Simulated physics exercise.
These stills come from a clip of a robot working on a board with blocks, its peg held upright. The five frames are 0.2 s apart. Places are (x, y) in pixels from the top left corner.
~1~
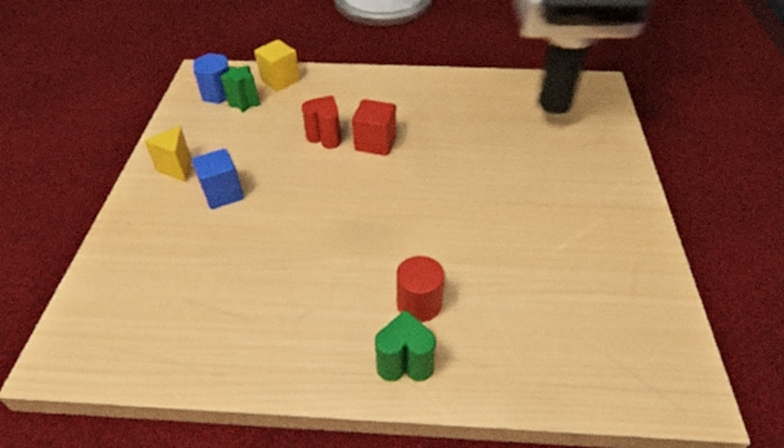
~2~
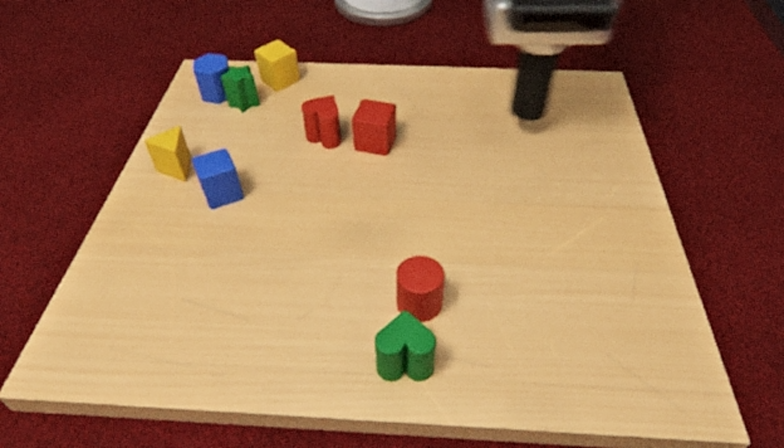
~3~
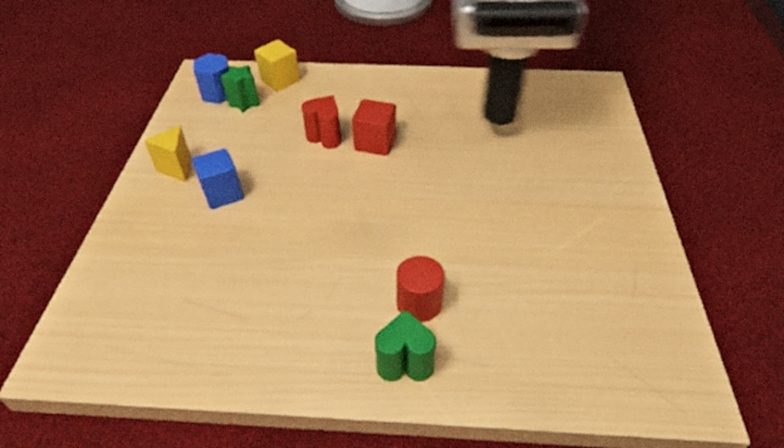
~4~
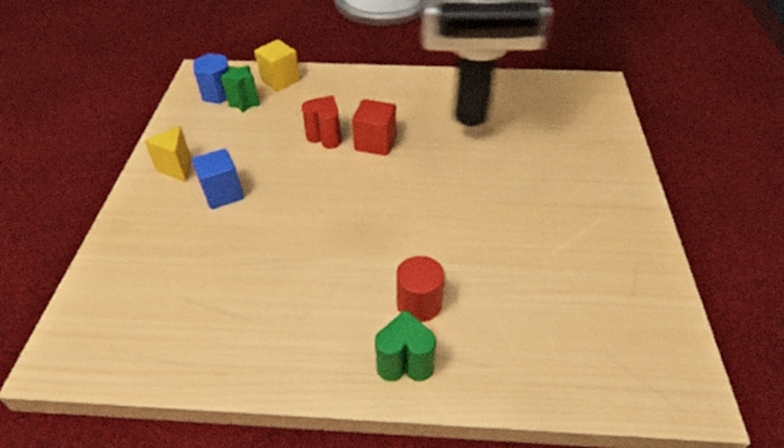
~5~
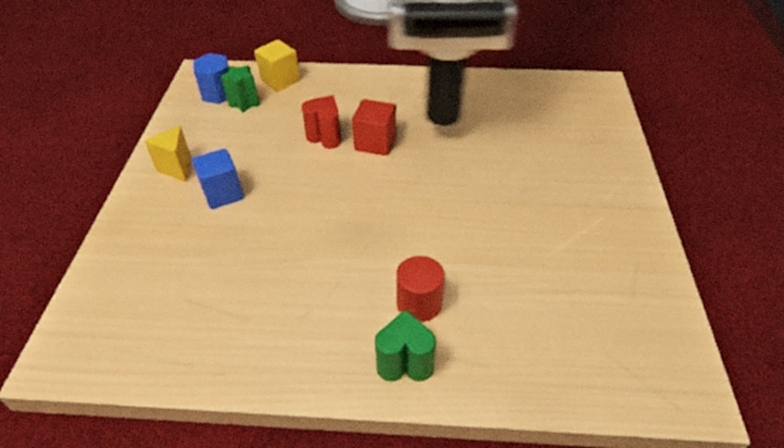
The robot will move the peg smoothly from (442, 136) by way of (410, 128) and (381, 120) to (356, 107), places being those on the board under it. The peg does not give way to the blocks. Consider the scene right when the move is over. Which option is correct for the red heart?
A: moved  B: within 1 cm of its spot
B (within 1 cm of its spot)
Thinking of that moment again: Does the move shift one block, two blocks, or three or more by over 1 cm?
Count: One.
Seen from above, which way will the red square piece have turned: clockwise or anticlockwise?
Against the clock.
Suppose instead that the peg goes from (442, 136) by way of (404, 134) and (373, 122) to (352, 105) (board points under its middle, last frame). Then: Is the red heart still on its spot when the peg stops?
No, it doesn't check out.
On the path given first. One third of the way, peg (409, 108); nothing pushed yet.
Two thirds of the way, peg (379, 100); red square piece (359, 111), turned 45° anticlockwise.
At the end, peg (355, 88); red heart unmoved; red square piece (359, 110), turned 45° anticlockwise.
